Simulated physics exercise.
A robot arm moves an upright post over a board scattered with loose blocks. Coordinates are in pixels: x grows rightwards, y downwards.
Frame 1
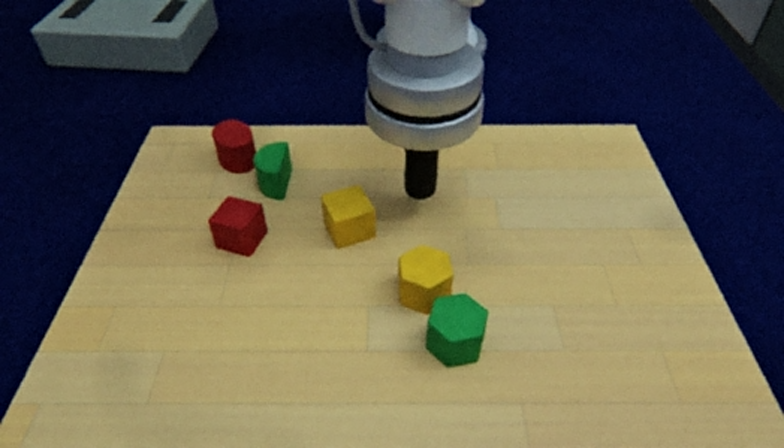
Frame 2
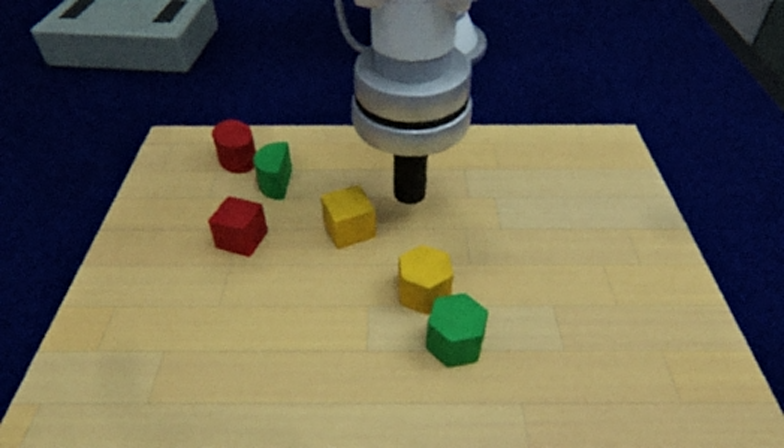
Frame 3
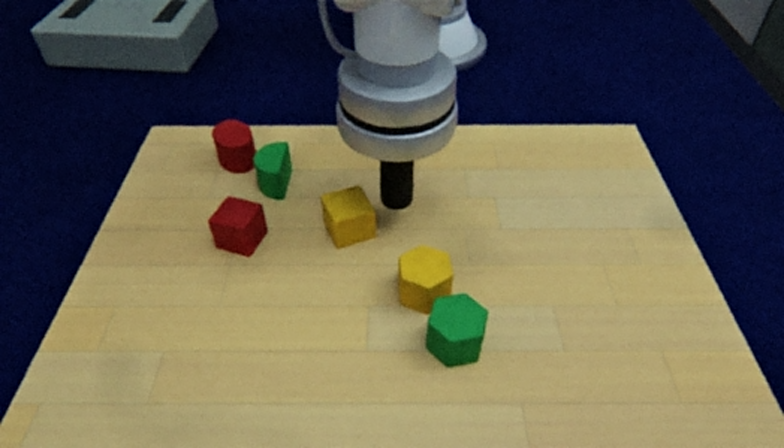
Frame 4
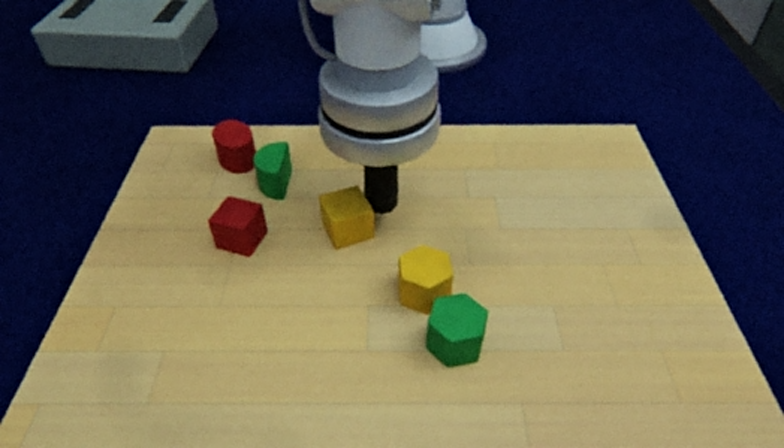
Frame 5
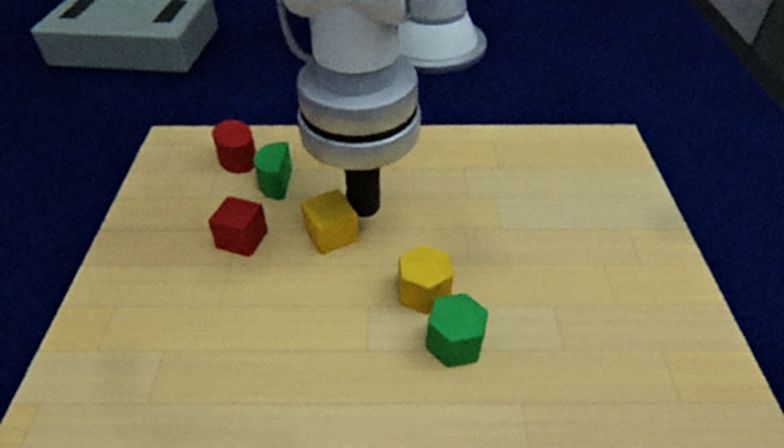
A robot arm moves its black post left and pushes the yellow cube slightly left.
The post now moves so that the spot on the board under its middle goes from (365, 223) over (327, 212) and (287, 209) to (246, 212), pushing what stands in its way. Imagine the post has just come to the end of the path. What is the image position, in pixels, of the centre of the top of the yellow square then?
So, by the moment the path ends, you'll find the top centre of the yellow square at (306, 210).
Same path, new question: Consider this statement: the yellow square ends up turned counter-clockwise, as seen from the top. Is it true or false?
That claim is true.
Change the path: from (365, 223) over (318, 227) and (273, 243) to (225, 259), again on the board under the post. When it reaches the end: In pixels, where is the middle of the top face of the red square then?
Located at (199, 211).
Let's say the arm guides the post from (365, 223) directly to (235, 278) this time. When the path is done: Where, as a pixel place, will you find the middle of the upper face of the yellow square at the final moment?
At roughly (184, 261).
On the path given first. One third of the way, post at (325, 197); yellow square at (309, 209), turned 35° anticlockwise.
Two thirds of the way, post at (285, 194); yellow square at (306, 210), turned 45° anticlockwise.
At the end, post at (242, 197); red square unmoved; green half-round block at (268, 155); yellow square at (306, 210), turned 45° anticlockwise.
